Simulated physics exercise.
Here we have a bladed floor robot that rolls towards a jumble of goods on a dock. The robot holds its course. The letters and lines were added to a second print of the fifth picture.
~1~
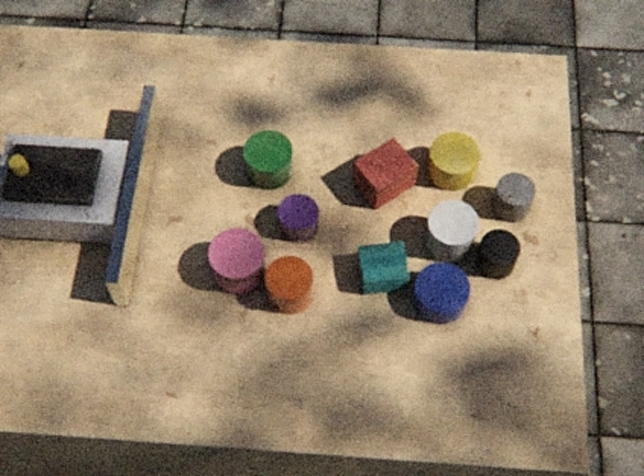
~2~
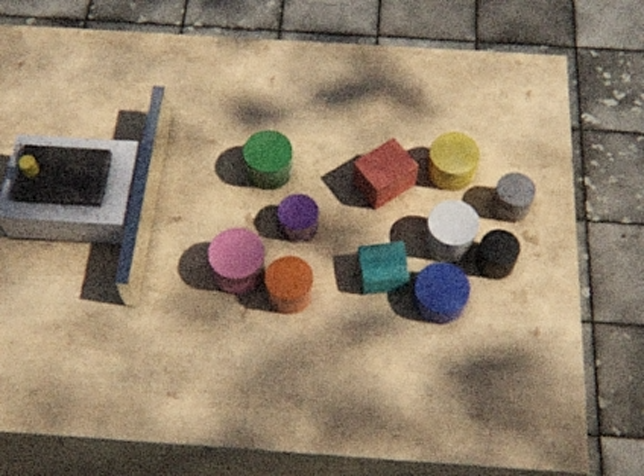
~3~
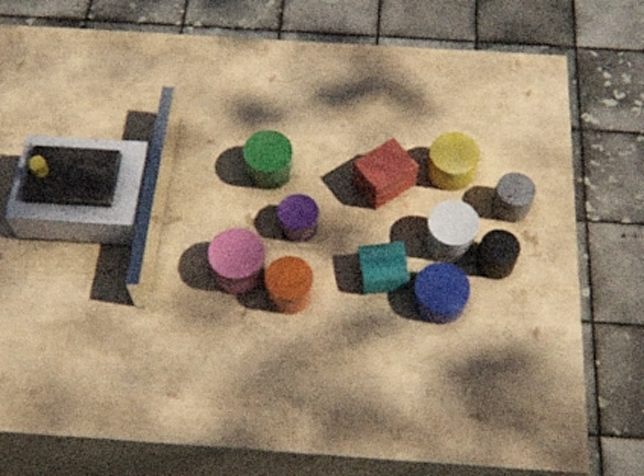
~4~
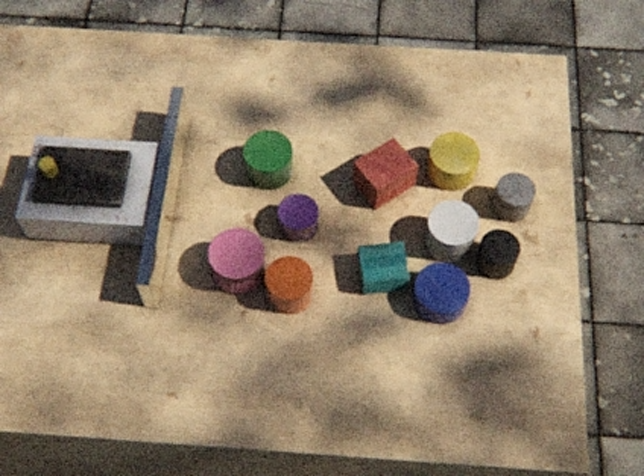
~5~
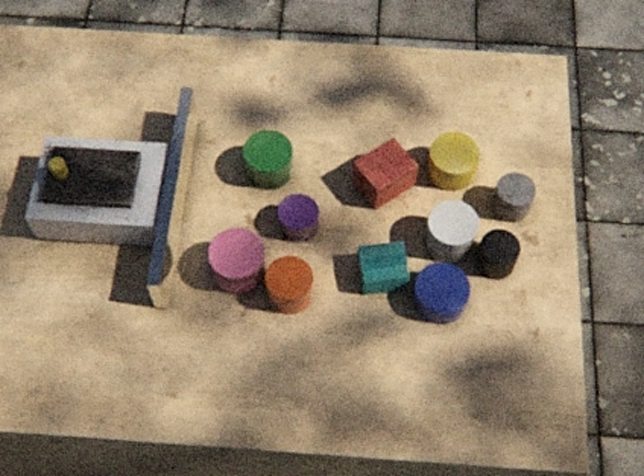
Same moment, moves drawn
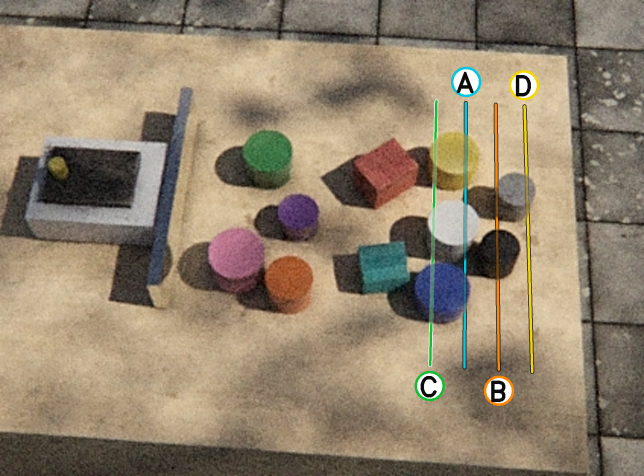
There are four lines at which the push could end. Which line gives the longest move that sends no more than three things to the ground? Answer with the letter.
Stop at B.
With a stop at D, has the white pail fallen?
Yes.
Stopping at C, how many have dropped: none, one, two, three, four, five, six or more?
The count is none.
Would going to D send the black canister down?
Yes.
On the marked copy, A at (465, 226); B at (497, 228); C at (434, 224); D at (528, 230).
With B. Early on, robot (216, 184); orange pail (342, 306); green pail (325, 164).
Further on, robot (334, 191); black canister (524, 266); blue canister (524, 328).
At the end, robot (425, 197); grey canister over the edge; black canister over the edge; two fallen.
As for the rest, A is within the limit but short; C is within the limit but short; D drops six.
